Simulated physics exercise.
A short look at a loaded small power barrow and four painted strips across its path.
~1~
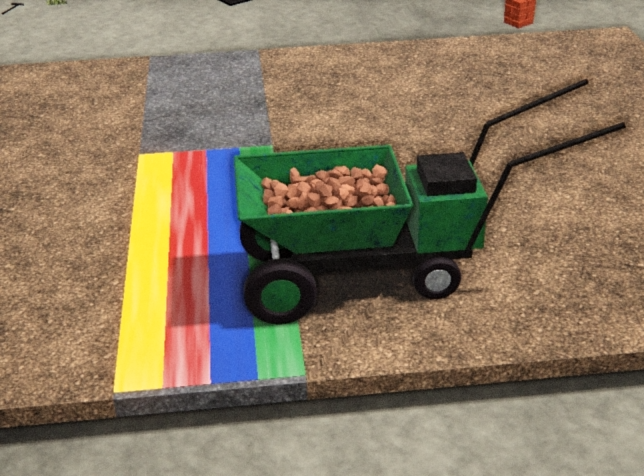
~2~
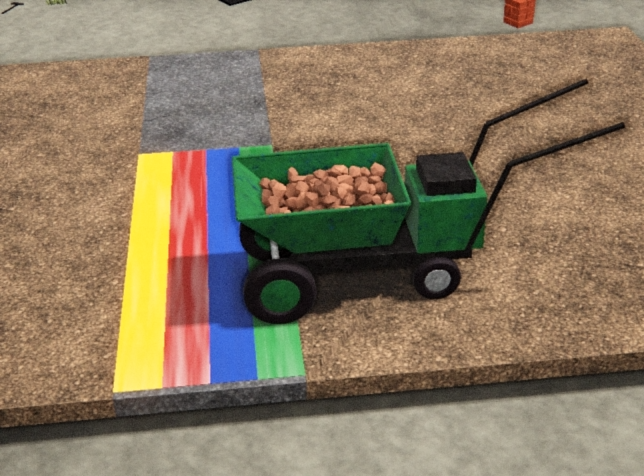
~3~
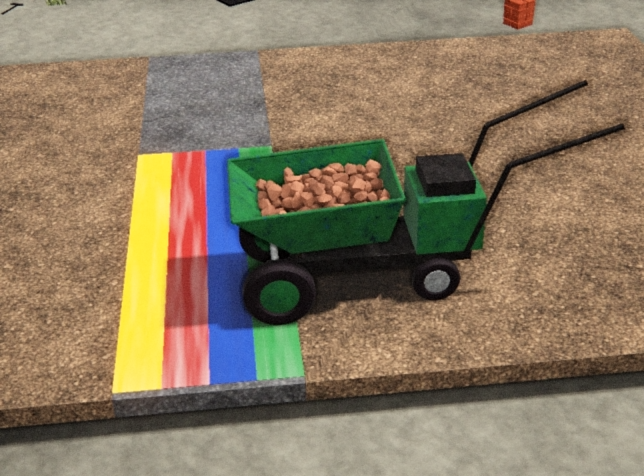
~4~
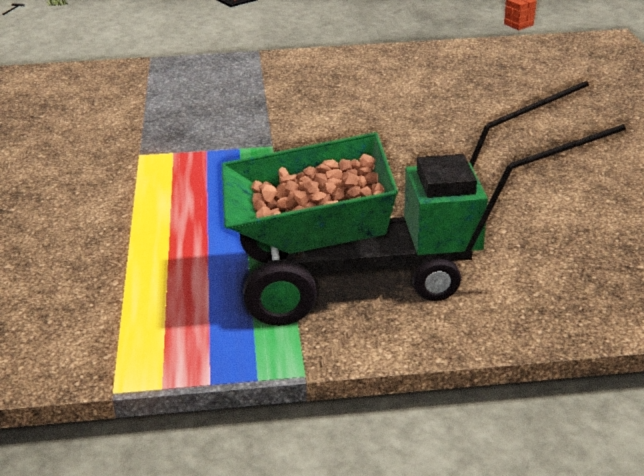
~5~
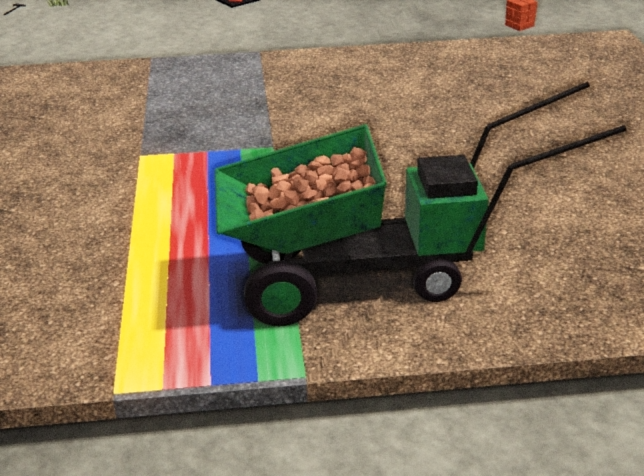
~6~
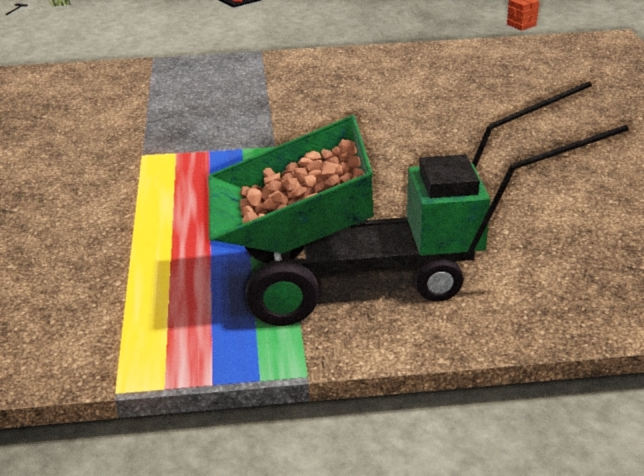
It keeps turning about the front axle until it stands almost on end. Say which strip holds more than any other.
Most lies over the yellow band.
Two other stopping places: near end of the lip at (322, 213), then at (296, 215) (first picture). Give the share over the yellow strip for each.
Roughly 10 per cent, and 10 per cent.
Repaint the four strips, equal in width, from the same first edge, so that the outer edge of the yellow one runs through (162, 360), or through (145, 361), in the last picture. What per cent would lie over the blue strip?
About 0 and 0 per cent.
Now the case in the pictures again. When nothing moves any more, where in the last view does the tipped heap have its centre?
Near (146, 296).
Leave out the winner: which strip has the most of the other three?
Next in line is the strip in red.
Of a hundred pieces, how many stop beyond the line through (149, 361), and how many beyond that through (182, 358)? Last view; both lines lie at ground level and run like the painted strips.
Roughly 40 per cent, and 70 per cent.
Soon, skip tipped steeply; all in the skip.
A while on, skip tipped right over; about half in the skip; a small part over the red strip; about a third over the yellow strip; a small part off the paint.
Towards the end, skip tipped right over; about a quarter in the skip; a small part over the red strip; about a third over the yellow strip; about a quarter off the paint.
Finally, skip tipped right over; about a quarter in the skip; none over the green strip; none over the blue strip; a small part over the red strip; about a third over the yellow strip; about a quarter off the paint.
